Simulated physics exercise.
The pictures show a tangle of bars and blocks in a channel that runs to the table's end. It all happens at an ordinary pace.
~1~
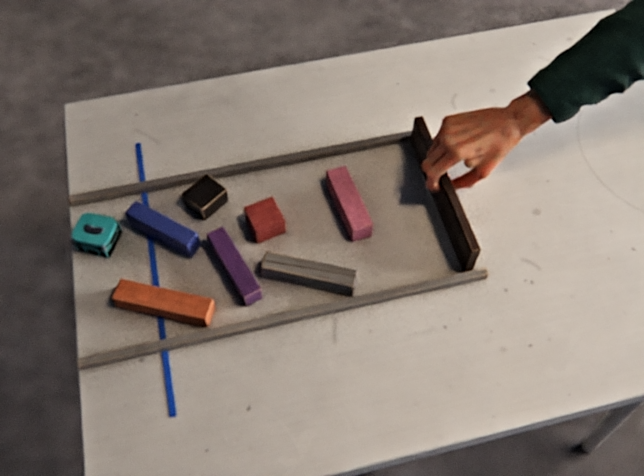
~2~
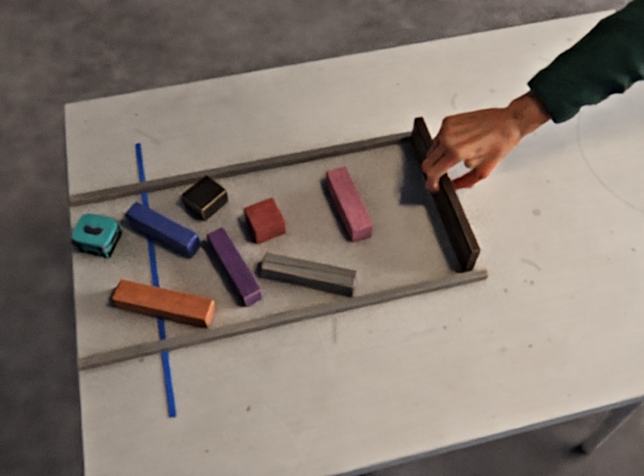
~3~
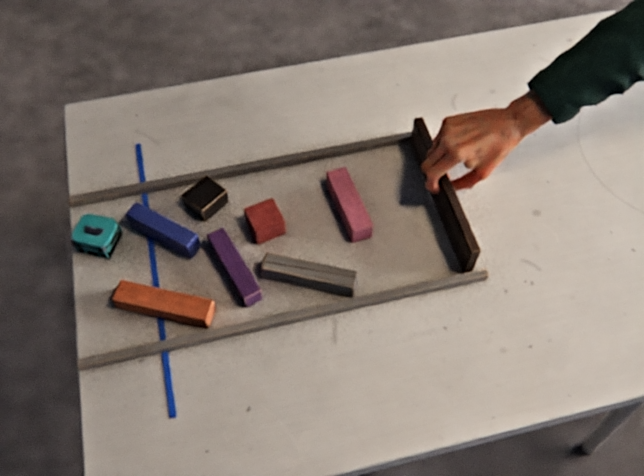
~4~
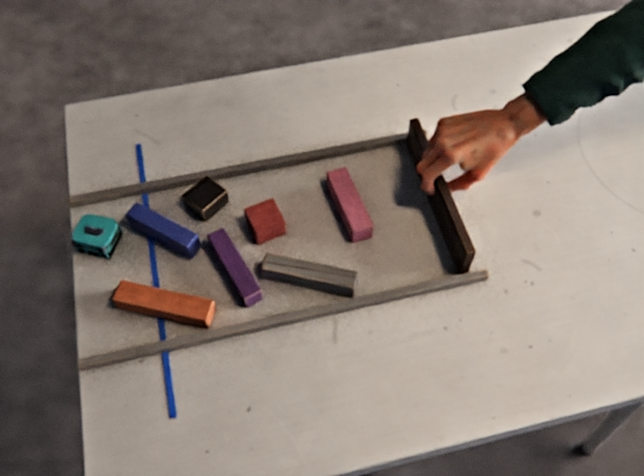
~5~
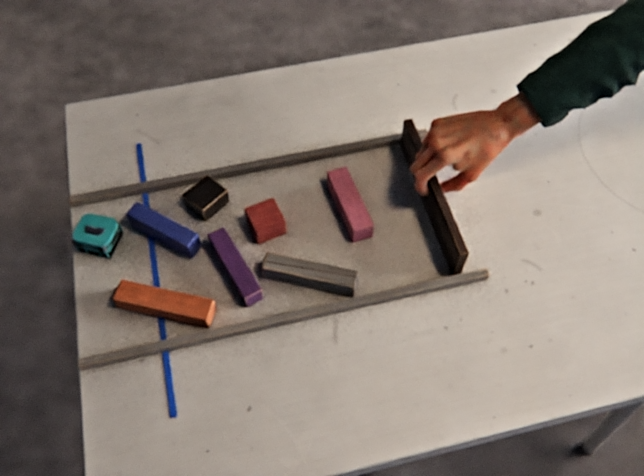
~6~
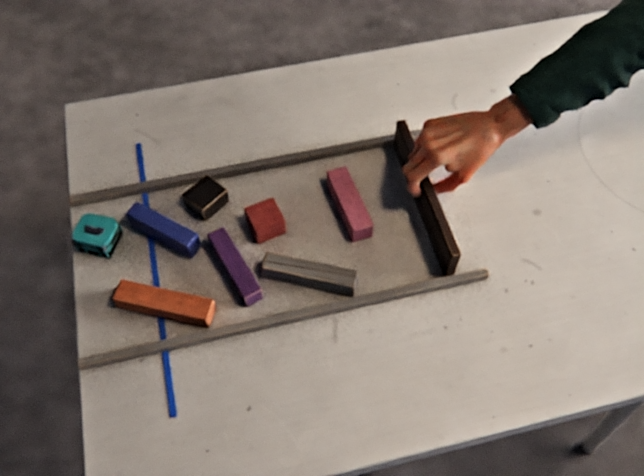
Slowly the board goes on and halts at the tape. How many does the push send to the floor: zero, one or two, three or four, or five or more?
The number that fall off is one or two.
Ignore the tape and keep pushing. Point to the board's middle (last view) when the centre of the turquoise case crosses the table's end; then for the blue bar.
Its middle is around (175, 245) and around (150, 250).
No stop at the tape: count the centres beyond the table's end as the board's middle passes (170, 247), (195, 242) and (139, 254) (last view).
The counts: 1, 0 and 3.
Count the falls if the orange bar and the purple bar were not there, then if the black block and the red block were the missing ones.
The counts: 1 and 0.
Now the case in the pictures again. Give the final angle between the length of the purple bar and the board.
Near 20 degrees.
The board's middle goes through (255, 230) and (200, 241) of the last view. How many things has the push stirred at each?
At the one place 6, at the other 8.
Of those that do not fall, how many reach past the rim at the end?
It comes to 2.
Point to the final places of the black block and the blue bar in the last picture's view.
The black block stops around (107, 208); the blue bar around (72, 250).
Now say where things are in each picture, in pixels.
In the first picture, turquoise case (97, 235); orange bar (164, 303); blue bar (163, 229); board (442, 191); tape (153, 263).
In the second picture, orange bar (164, 303); black block (206, 198).
In the third picture, blue bar (163, 230); board (442, 192).
In the fourth picture, turquoise case (98, 236); red block (265, 221).
In the fifth picture, orange bar (165, 303); pink bar (350, 204).
In the sixth picture, turquoise case (98, 235); orange bar (165, 303); blue bar (164, 230); board (425, 195); tape (154, 263).
Soon after, none off yet; turquoise case at rest near (98, 235); orange bar at rest near (165, 303); blue bar at rest near (164, 230).
Then, none off yet; turquoise case at rest near (98, 235); orange bar at rest near (164, 303); blue bar at rest near (157, 232).
Further on, none off yet; turquoise case moving near (86, 237); orange bar moved a little near (113, 308); blue bar moved about its own width near (112, 244).
At rest, the number that fall off is one or two; fallen, turquoise case.
